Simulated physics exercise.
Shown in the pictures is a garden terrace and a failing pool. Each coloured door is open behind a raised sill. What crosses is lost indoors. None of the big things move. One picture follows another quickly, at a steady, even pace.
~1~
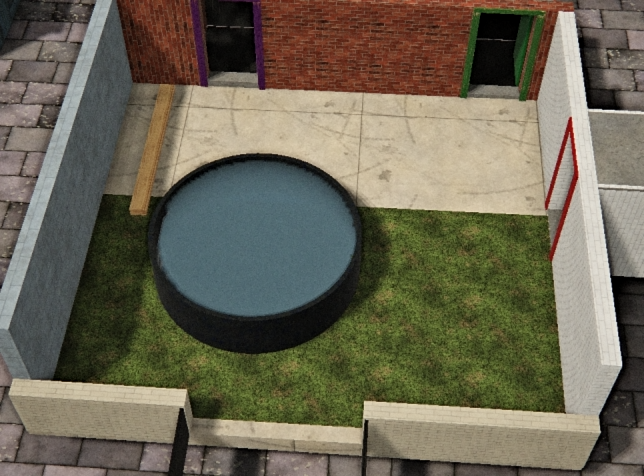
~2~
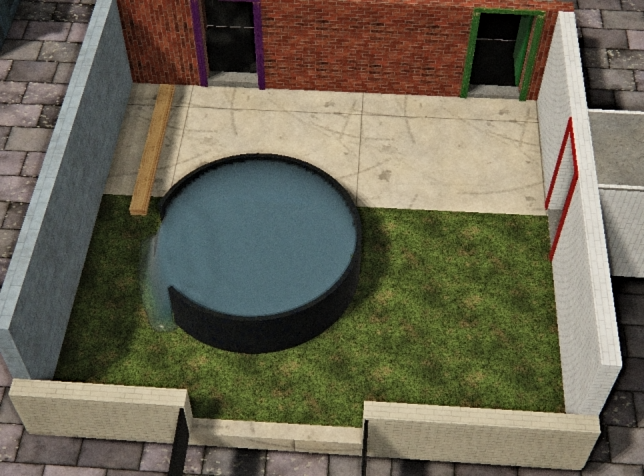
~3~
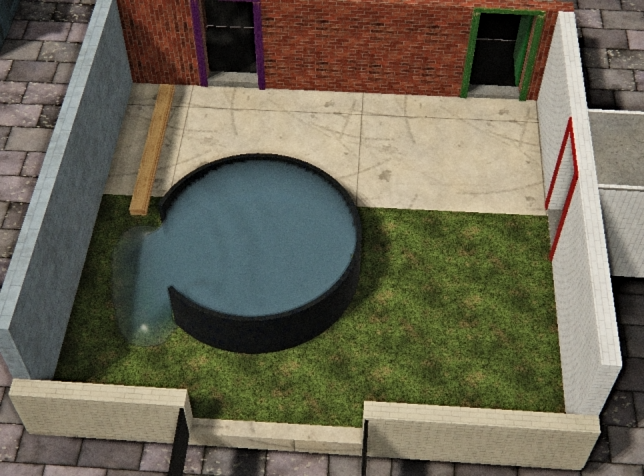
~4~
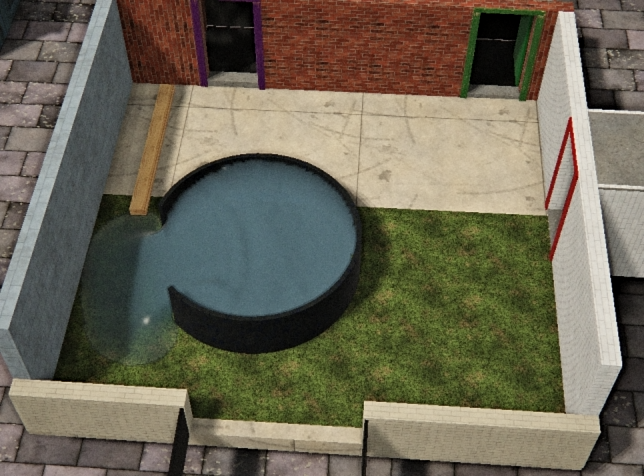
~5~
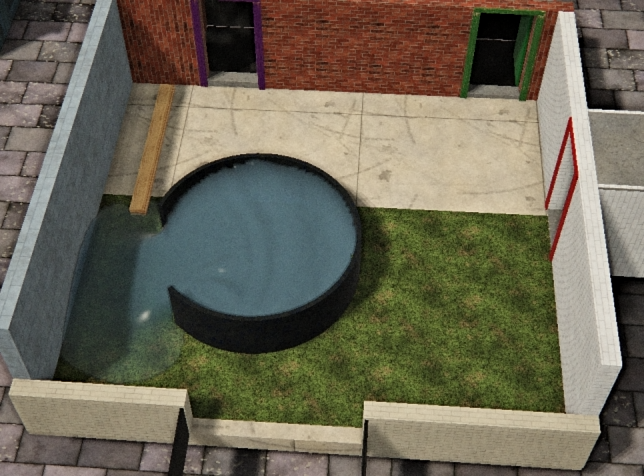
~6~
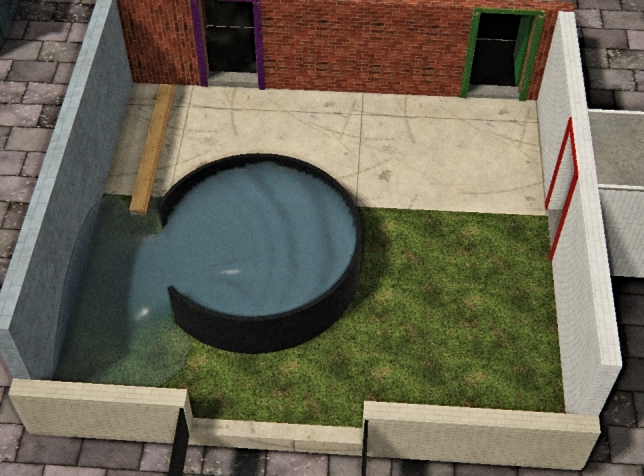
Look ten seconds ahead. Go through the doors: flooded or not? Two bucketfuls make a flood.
Red door: Flooded. Purple door: Not flooded. Green door: Not flooded.
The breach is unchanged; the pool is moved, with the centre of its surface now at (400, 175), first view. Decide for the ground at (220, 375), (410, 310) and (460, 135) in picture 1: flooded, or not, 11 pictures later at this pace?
In order, the three spots end up waterlogged, untouched and untouched.
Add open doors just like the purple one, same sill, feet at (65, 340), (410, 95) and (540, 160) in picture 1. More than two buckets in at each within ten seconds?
One, ends up above; two, ends up below; three, ends up below.
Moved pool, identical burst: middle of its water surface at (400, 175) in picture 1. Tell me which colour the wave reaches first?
The door in question is the door marked purple.
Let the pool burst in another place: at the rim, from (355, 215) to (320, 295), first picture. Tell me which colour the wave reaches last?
I'd say the purple door.
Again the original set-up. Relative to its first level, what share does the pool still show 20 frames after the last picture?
Around 42 percent, give or take.
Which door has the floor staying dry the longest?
I'd go with the red door.
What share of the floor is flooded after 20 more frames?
50 %.
A moment on, water covers 15 % of the floor; the red door not reached, the purple door not reached, the green door not reached.
Next, water covers 25 % of the floor; the red door not reached, the purple door not reached, the green door not reached.
Then, water covers 50 % of the floor; the red door not reached, the purple door wet at the sill, nothing in, the green door not reached.
Later, water covers 90 % of the floor; the red door not reached, the purple door wet at the sill, nothing in, the green door wet at the sill, nothing in.
In the end, water covers 100 % of the floor; the red door over two buckets in, the purple door wet at the sill, nothing in, the green door wet at the sill, nothing in.
